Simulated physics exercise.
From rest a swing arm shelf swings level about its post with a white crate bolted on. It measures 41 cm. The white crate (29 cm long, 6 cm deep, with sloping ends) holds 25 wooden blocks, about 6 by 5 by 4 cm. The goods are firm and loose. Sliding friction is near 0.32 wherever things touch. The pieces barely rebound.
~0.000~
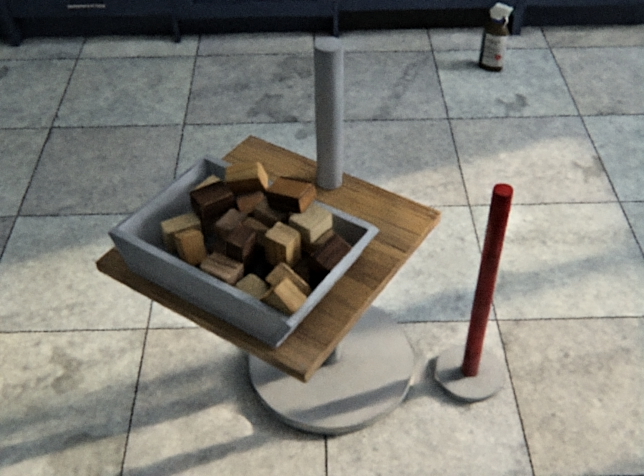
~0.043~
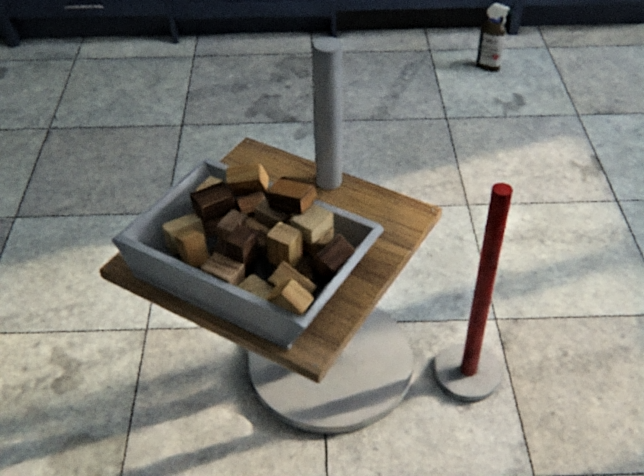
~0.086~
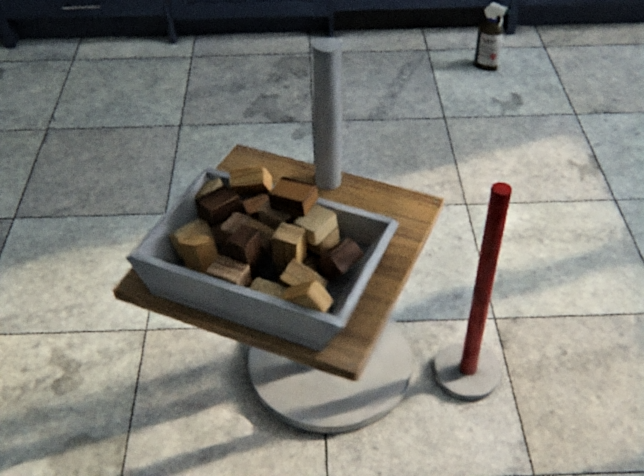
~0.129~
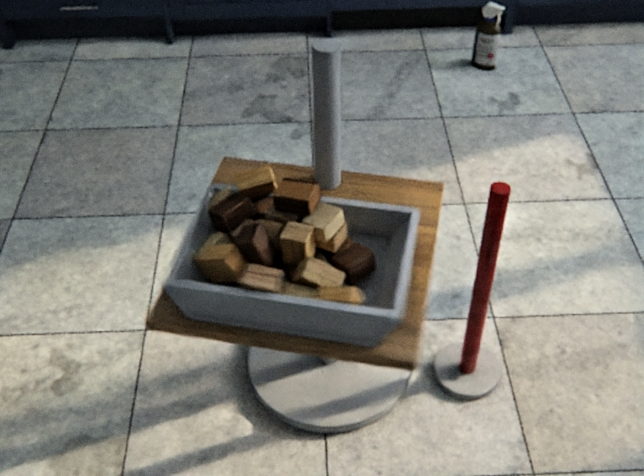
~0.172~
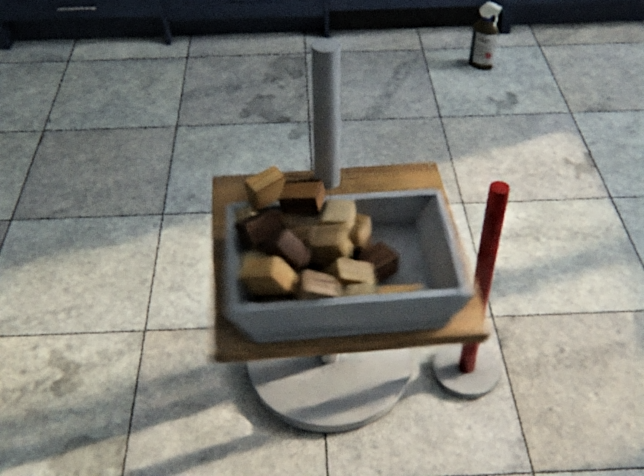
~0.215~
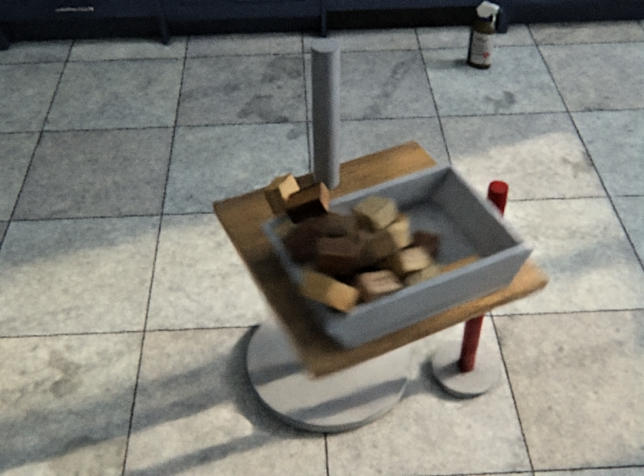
A wooden board carrying a pale crate of loose wooden blocks swings counterclockwise above a round base, slowly then faster, its near side moving right beside a red post, as the blocks bunch leftward and one goes over the rim.
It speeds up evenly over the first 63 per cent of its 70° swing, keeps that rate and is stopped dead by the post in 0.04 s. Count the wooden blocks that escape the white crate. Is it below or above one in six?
It sheds more than one in six of them.
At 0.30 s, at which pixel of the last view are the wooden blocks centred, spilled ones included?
Near (437, 234).
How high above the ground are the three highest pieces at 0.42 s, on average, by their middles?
Roughly 72 cm.
After 0.22 s, the shelf hits the red post.
After 0.30 s, white crate 22 in, 3 out.
After 0.42 s, white crate 19 in, 6 out.
After 0.64 s, white crate 17 in, 8 out.
Outcome (at 1.07 s), white crate 16 in, 9 out. Asked share, 9 of 25, 36 per cent.
